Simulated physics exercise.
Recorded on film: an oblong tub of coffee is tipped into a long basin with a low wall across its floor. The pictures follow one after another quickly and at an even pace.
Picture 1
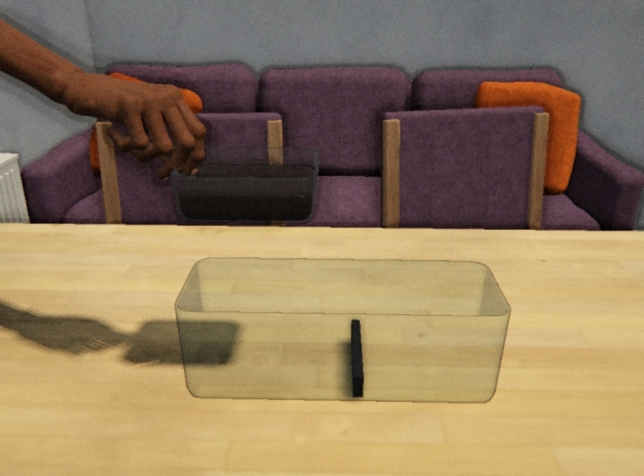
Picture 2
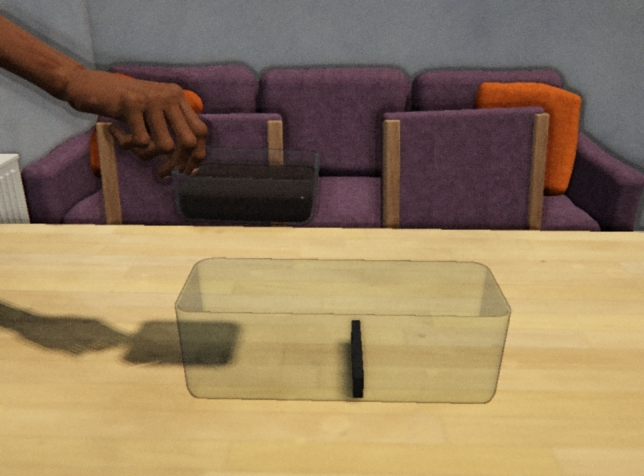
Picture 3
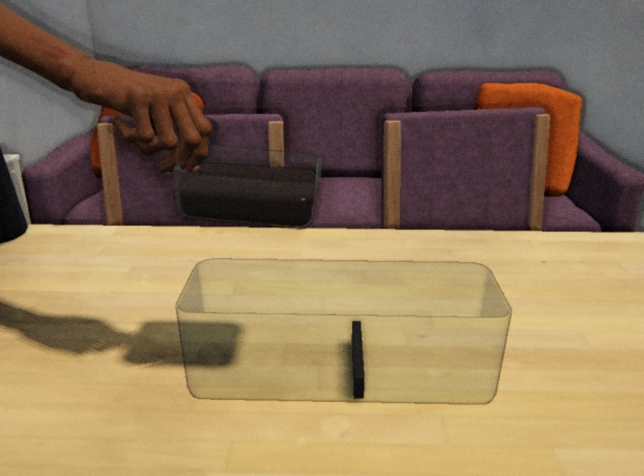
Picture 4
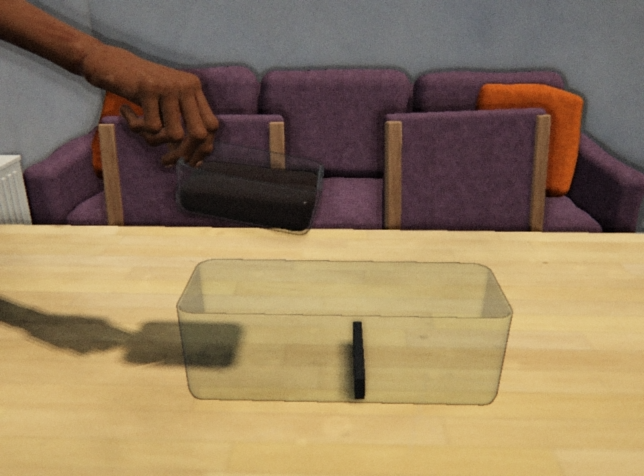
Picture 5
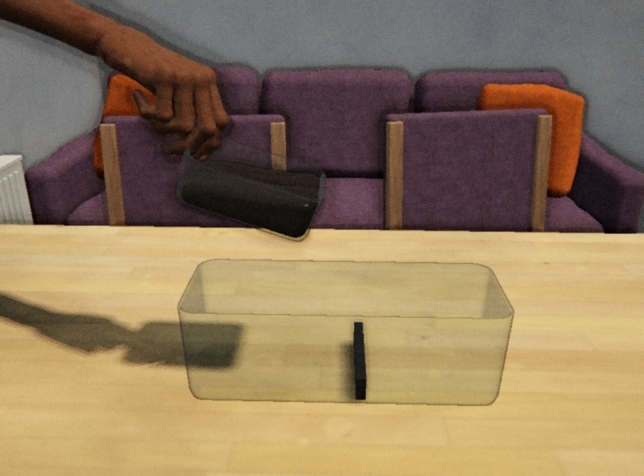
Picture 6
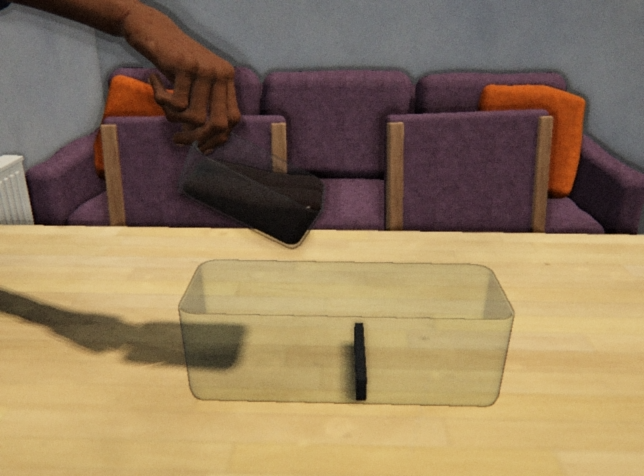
A hand reaching in from the left holds a small dark see-through tub of coffee above a pale wooden table, seen from the front and slightly above in a room with a grey wall. Below it sits a long, clear, yellowish basin with a low black wall across its floor, before purple seats with orange cushions. The hand gradually tilts the tub, lowering its right end, while the view barely shifts.
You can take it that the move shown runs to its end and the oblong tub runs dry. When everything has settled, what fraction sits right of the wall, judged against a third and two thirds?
My call is that the right side sits mid-range, from a third up to two thirds.
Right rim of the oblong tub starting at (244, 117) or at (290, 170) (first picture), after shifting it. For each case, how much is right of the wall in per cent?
10 % and 15 %.
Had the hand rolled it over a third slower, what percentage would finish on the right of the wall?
I'd say close to 55 %.
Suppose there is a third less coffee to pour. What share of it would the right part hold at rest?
Estimated share: Close to 30 per cent.
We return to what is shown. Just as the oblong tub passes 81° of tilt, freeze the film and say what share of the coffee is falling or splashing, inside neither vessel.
About 40 %.
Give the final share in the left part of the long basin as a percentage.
Some 45 parts in a hundred.
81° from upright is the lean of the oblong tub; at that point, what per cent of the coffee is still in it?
It still holds close to 15 per cent at that lean.
A moment on, the oblong tub is tipped on its side and 15 per cent is still to pour, 12 is left of the wall and 31 right of it.
Next, the oblong tub is tipped on its side and 7 per cent is still to pour, 34 is left of the wall and 52 right of it.
Then the oblong tub is tipped on its side and 2 per cent is still to pour, 42 is left of the wall and 51 right of it.
Later the oblong tub is tipped on its side and 0 per cent is still to pour, 45 is left of the wall and 51 right of it.
At rest 44 per cent lies left of the wall, 51 right of it and 4 outside.
